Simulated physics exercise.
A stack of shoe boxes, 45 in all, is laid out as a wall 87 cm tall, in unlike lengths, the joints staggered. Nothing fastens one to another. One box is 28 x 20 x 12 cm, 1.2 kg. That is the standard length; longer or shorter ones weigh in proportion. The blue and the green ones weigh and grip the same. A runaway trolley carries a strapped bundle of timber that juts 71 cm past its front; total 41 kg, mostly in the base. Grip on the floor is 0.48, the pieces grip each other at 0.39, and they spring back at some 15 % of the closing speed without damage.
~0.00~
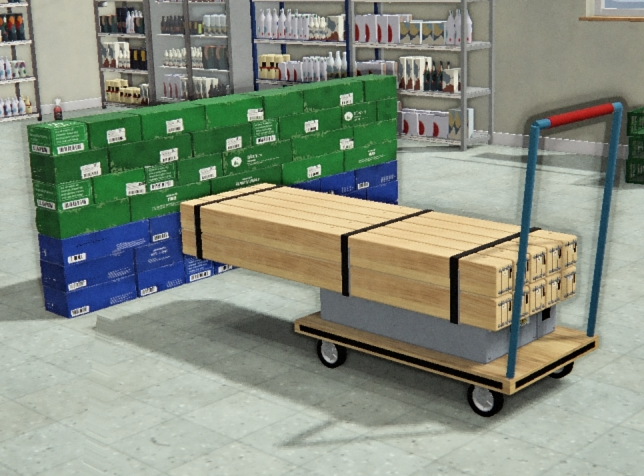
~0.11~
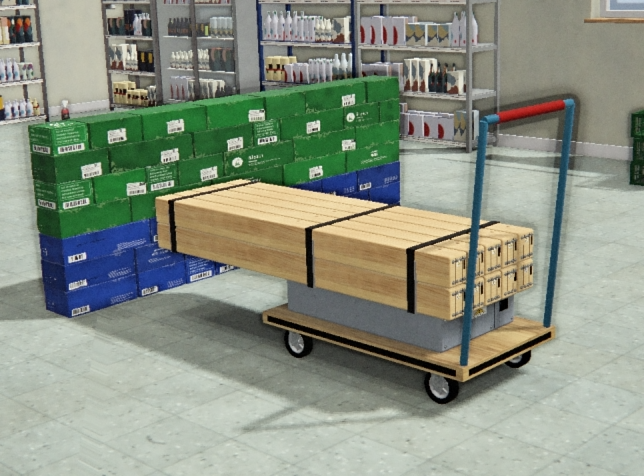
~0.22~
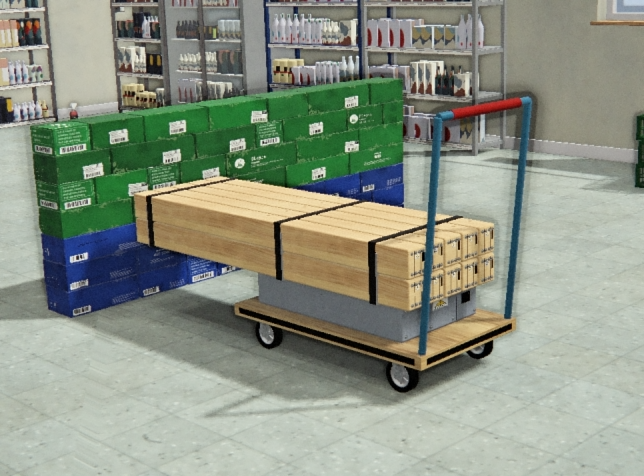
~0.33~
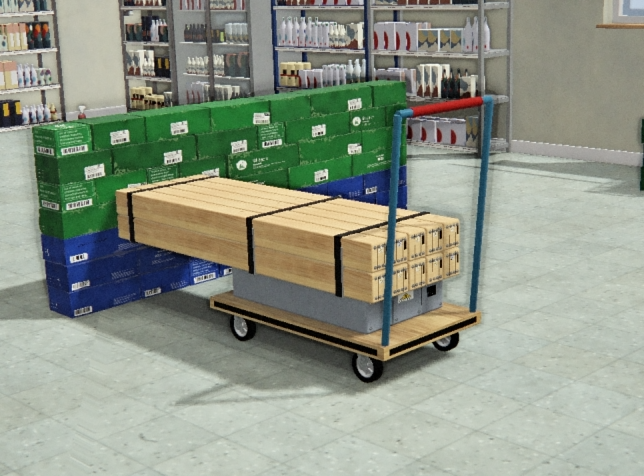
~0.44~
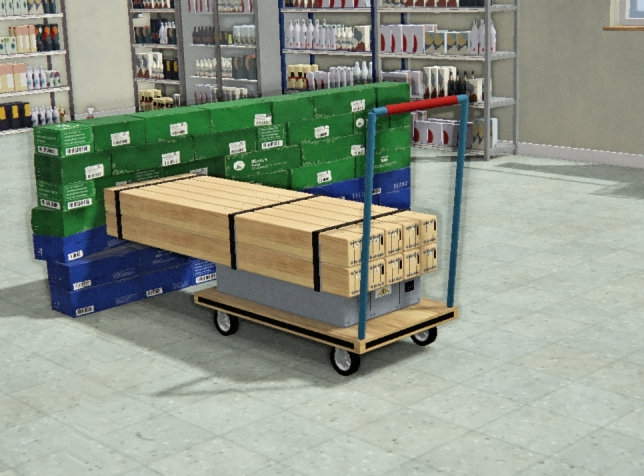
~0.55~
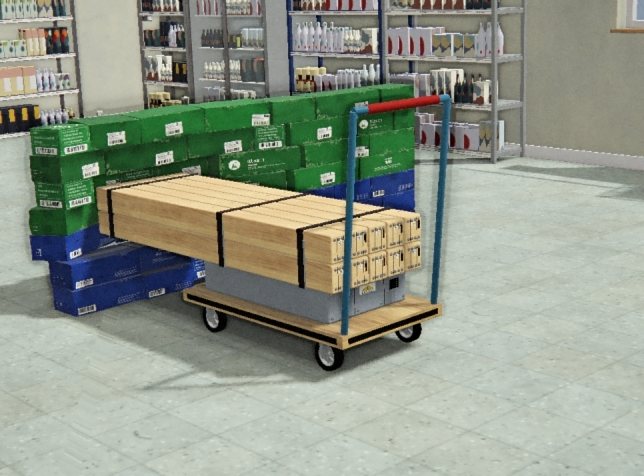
A wall of green and blue boxes stood in a shop while a flat trolley loaded with strapped wooden beams rolled leftward towards it, and the beams pushed into the wall, shifting some boxes slightly.
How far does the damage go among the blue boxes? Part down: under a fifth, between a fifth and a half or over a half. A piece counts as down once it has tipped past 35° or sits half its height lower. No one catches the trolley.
Ending down: From a fifth to a half.
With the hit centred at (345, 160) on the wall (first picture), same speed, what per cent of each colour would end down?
Then blue 30, green 70 per cent.
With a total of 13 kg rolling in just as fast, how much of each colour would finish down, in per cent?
In that case blue 0, green 0 per cent.
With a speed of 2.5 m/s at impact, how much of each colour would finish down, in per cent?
Then blue 20, green 40 per cent.
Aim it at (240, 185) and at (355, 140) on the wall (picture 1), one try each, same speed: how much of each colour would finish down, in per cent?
Blue 20 then 20, green 80 then 60 per cent.
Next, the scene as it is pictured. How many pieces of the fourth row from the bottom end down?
The count is 3.
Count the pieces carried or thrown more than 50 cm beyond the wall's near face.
About 20.
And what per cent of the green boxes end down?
By colour: Green 70 per cent.
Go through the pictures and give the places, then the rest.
In the first picture (pixels give the middle of a visible side; the camera moves round a little), load (189, 220) 48 cm short of the wall; top green box (70, 140); none has stirred.
The second picture shows load (163, 214) 31 cm short of the wall.
The third picture shows load (142, 210) 14 cm short of the wall.
The fourth picture shows load (123, 206) 19 mm into the wall's line; movement in 7 of them.
The fifth picture shows load (110, 204) 13 cm into the wall's line; movement in 20 of them.
The sixth picture shows load (103, 203) 21 cm into the wall's line; top green box (75, 140) 43 mm from its place; movement in 24 of them.
After 0.78 s, load 34 cm past the wall's line, still rolling; 1 of the 19 blue boxes down (1 of 45 in all colours); top blue box 7° from how it stood; top green box 17° from how it stood.
After 1.10 s, load 49 cm past the wall's line, still rolling; 6 of the 19 blue boxes down (19 of 45 in all colours); top blue box 35° from how it stood, 8 cm lower; top green box 48° from how it stood, 37 cm lower.
After 1.62 s, load 70 cm past the wall's line, still rolling; 6 of the 19 blue boxes down (25 of 45 in all colours); top blue box 40° from how it stood, 10 cm lower; top green box on its side.
In the end (3.9 s), load 86 cm past the wall's line, stopped; 6 of the 19 blue boxes down (25 of 45 in all colours); top blue box 40° from how it stood, 10 cm lower; top green box on its side. That is 32 per cent. From the last view, middles, top blue box near (212, 225).
